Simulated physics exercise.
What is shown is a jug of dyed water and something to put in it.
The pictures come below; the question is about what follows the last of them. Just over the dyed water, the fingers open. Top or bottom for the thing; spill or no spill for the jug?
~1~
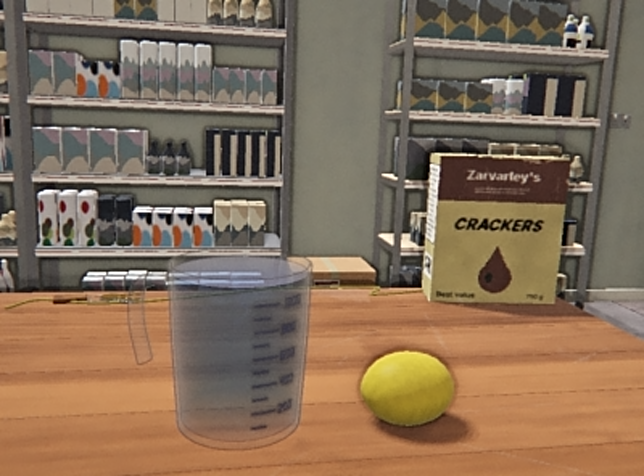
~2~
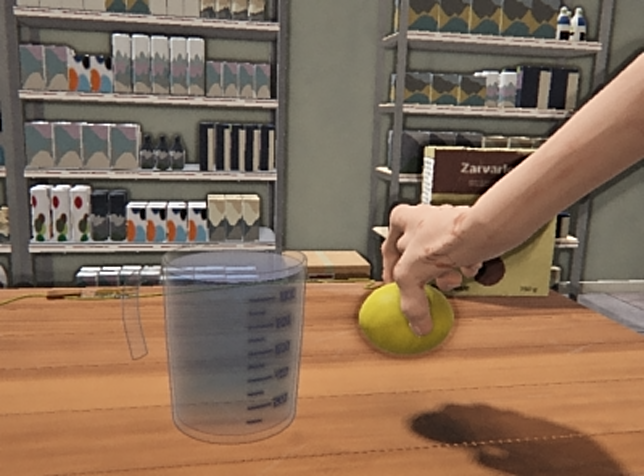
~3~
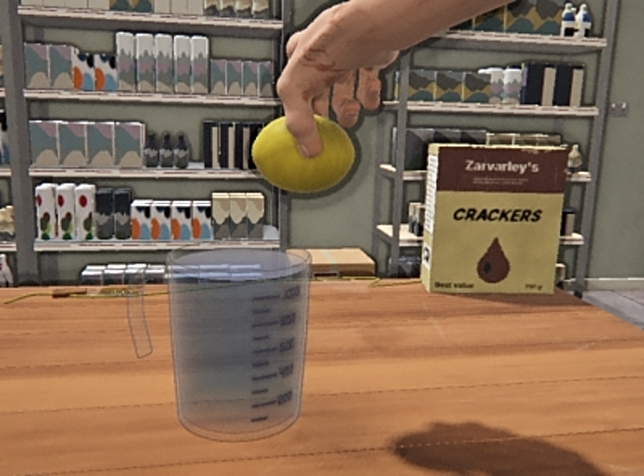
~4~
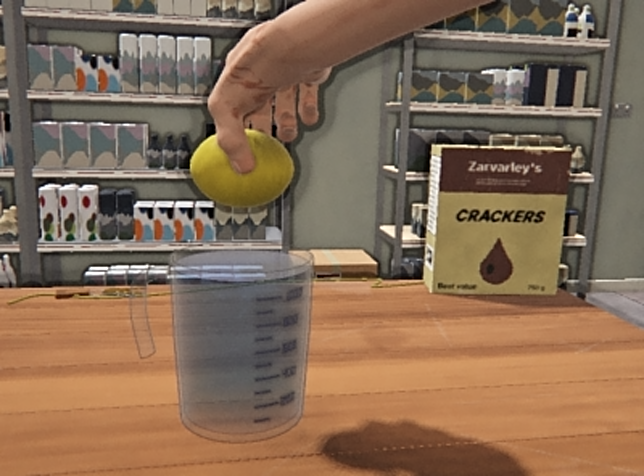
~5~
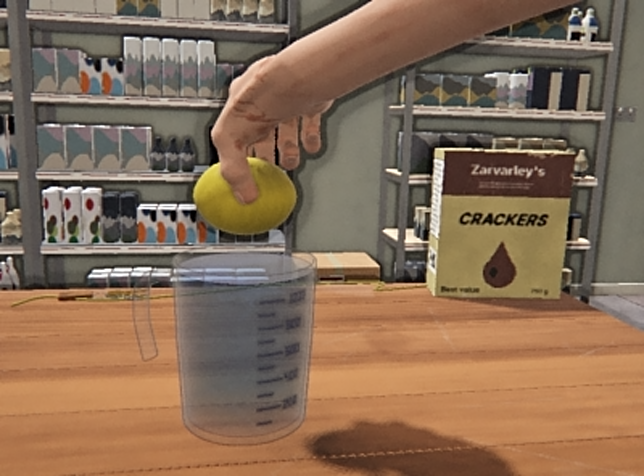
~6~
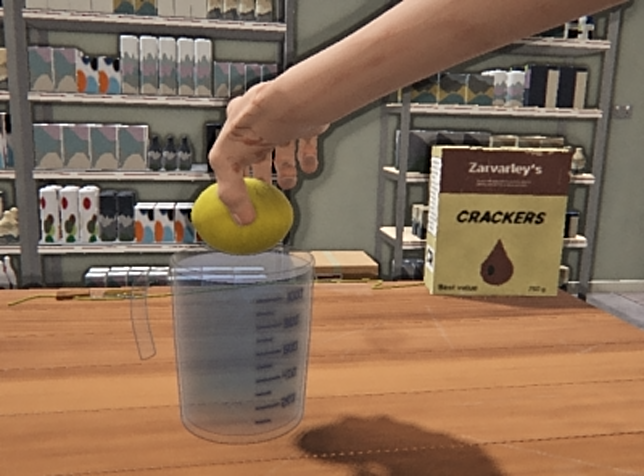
Dyed water: Looks like it won't sink at all; jug: Looks like it won't hold it all.
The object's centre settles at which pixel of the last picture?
(243, 280), more or less.
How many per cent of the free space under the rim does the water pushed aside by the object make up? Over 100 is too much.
Reading: Approximately 200 %.
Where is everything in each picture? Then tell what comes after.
In the first frame, the lemon lies on the top at (408, 388); jug (240, 338) nearly full.
In the second frame, a hand picks up the lemon at (407, 318); jug nearly full, surface at (236, 266).
In the third frame, the lemon is carried over at (305, 153); jug (240, 330) nearly full.
In the fourth frame, the lemon is above the jug at (243, 169); jug nearly full, surface at (243, 265).
In the fifth frame, the lemon comes down at (246, 197); jug (245, 334) nearly full.
In the sixth frame, the lemon is just over the surface at (243, 216); jug nearly full, surface at (243, 266).
Next, the lemon enters the dyed water; the jug is full to the brim.
After that, the lemon comes up again; the jug is full to the brim; it has run over.
Finally, the lemon rides on the surface; the jug is full to the brim; it has run over.
